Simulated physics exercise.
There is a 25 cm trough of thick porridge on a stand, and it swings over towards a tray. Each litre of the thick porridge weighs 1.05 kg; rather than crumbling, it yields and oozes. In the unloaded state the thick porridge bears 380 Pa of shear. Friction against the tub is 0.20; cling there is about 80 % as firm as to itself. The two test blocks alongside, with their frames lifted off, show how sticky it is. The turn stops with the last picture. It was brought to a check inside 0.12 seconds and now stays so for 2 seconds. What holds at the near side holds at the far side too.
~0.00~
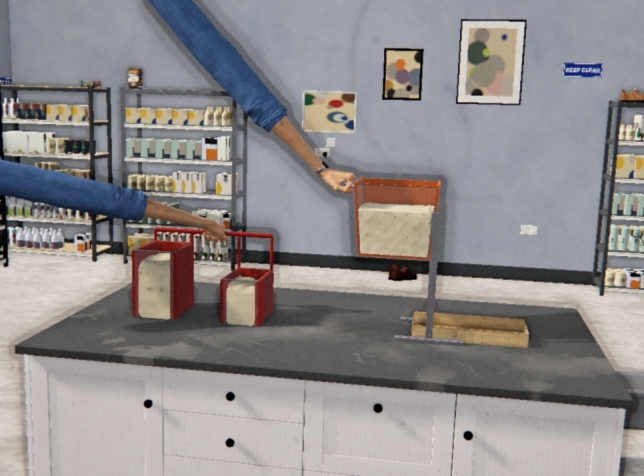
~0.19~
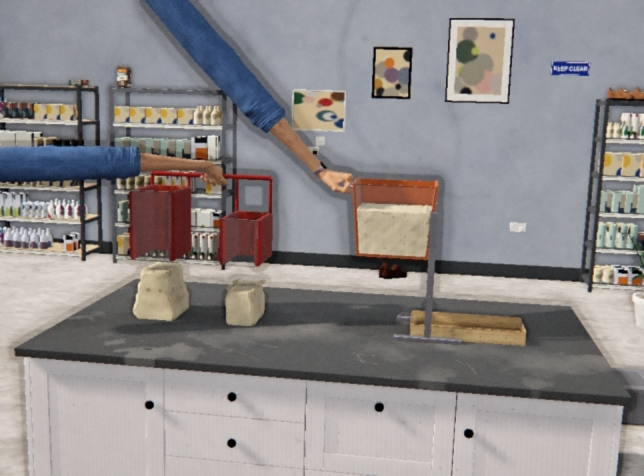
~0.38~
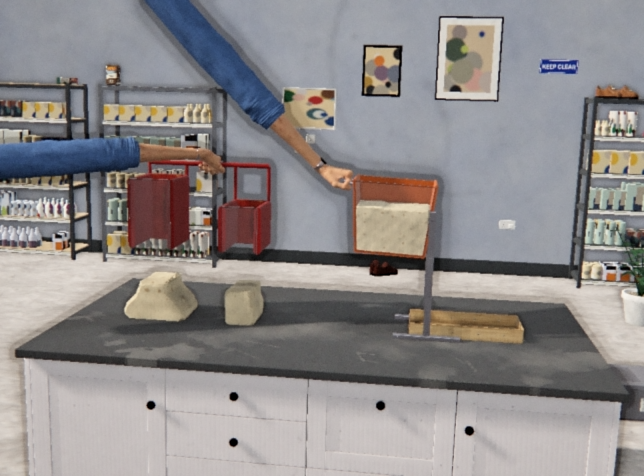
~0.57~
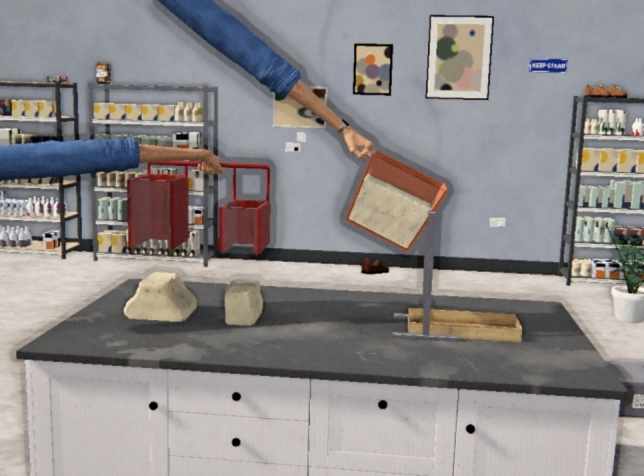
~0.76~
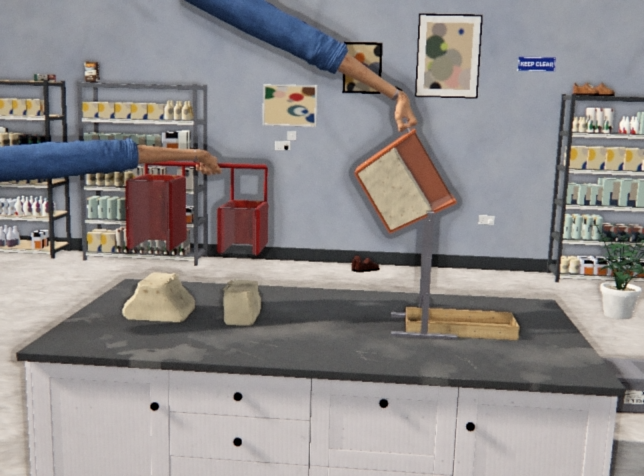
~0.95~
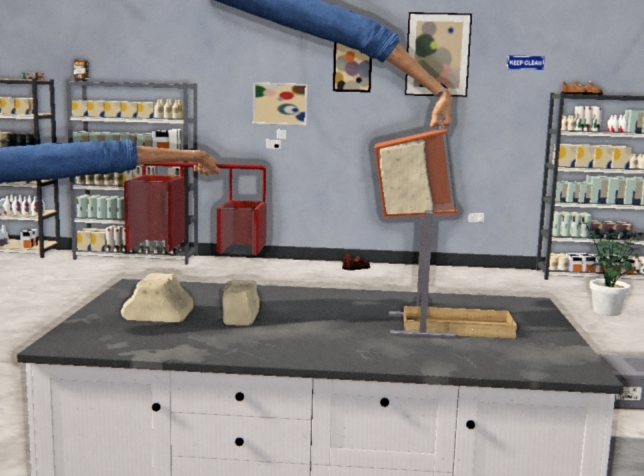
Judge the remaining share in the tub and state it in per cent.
The remaining share is close to 89 %.
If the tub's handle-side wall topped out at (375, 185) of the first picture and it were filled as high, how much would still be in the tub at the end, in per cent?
I'd put it at close to 100 per cent.
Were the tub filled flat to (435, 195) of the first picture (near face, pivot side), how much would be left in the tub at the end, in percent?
It would be close to 60 percent.
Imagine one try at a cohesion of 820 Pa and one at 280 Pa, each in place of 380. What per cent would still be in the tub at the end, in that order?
Respectively, close to 100 % and close to 70 %.
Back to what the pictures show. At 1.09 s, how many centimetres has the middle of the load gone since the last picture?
Shift: Roughly 3 cm.
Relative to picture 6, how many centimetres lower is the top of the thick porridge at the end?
Roughly 9 cm.
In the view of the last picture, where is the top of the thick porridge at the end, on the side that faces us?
Looking at the last picture, I'd put it at about (413, 170).
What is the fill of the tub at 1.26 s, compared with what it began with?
Some 100 per cent.
After 1.09 s, the tub is at 80 degrees and holds 100 %.
After 1.26 s, the tub is at 80 degrees and holds 98 %.
After 1.43 s, the tub is at 80 degrees and holds 94 %.
After 1.60 s, the tub is at 80 degrees and holds 92 %.
After 2.95 s, the tub is at 80 degrees and holds 89 %.
